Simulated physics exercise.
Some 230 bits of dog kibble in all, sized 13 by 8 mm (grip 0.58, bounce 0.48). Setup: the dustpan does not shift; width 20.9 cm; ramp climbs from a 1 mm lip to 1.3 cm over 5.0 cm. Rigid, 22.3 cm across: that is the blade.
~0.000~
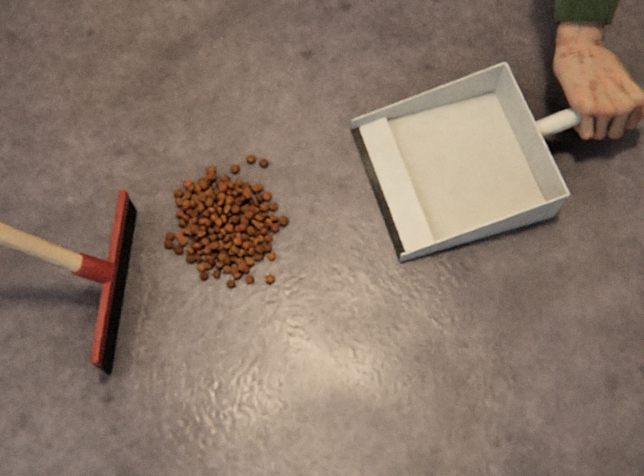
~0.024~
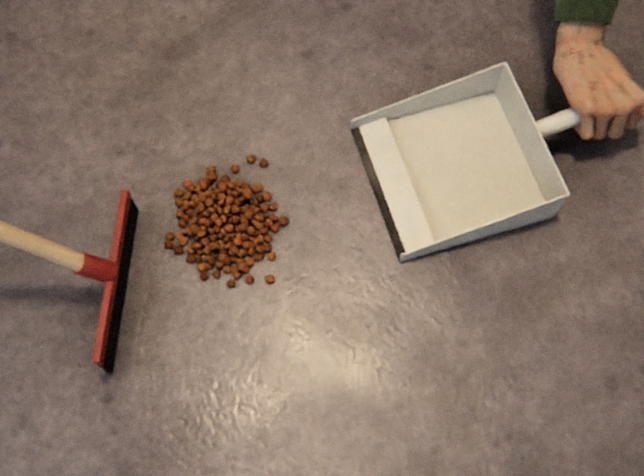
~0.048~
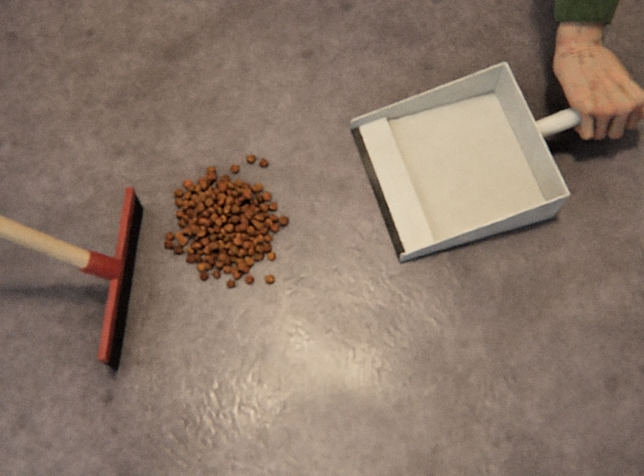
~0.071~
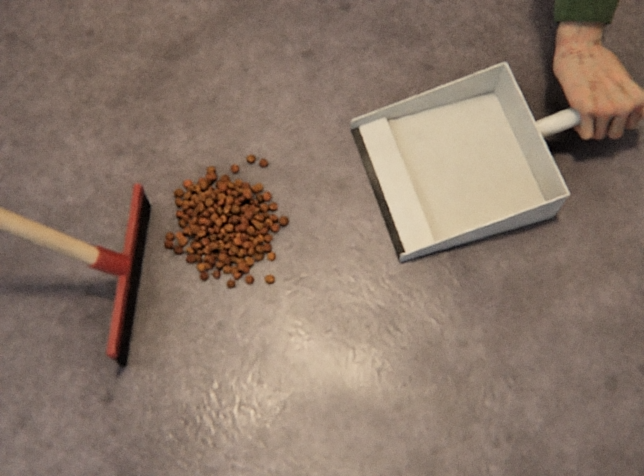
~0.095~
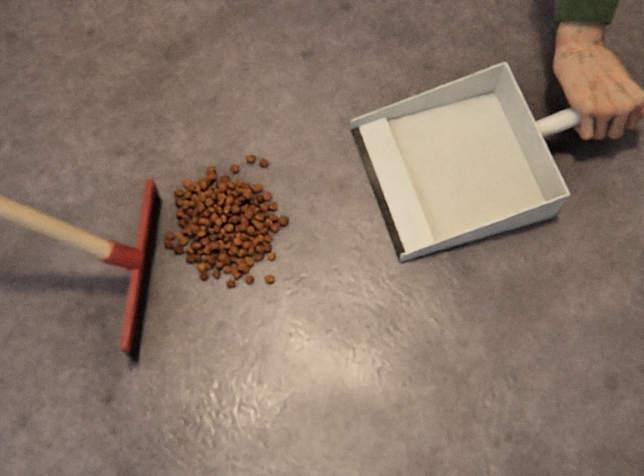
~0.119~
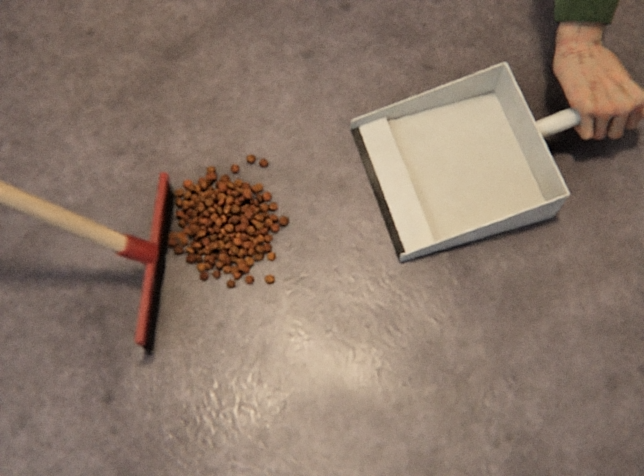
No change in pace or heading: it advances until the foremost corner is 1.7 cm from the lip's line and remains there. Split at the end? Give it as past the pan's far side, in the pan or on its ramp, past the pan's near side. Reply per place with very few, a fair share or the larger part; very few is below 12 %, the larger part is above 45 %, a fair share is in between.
Past the pan's far side: Very few; in the pan or on its ramp: A fair share; past the pan's near side: Very few.
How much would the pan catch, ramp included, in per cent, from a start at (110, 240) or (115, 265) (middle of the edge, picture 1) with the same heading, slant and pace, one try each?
I'd put it near 10 per cent for the first and near 15 per cent for the second.
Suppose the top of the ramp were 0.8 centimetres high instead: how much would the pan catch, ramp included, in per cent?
Something like 20 per cent, ramp included.
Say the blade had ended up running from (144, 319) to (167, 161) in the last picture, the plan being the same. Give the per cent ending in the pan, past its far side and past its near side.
Final per cent - pan 5, far 15, near 0.
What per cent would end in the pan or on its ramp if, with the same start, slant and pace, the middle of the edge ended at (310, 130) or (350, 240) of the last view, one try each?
Some 0 in a hundred and 25 in a hundred.
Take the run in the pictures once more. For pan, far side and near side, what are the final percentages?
Far side 5 %, pan 20 %, near side 10 %.
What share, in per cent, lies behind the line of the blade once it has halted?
I'd put it near 5 in a hundred.
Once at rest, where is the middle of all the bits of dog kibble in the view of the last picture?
(360, 195) or so.
After 0.28 s, middle of the blade 17 cm from the lip; 0 % over the lip, far side 5 %, near side 0 %.
Then, at 0.39 s, middle of the blade 9 cm from the lip; 0 % over the lip, far side 5 %, near side 5 %.
After 0.63 s, middle of the blade 5 cm from the lip; 20 % over the lip, far side 5 %, near side 10 %.
At rest (1.0 s), far side 5 %, pan 20 %, near side 10 %, in front of the lip or behind the blade 65 %.
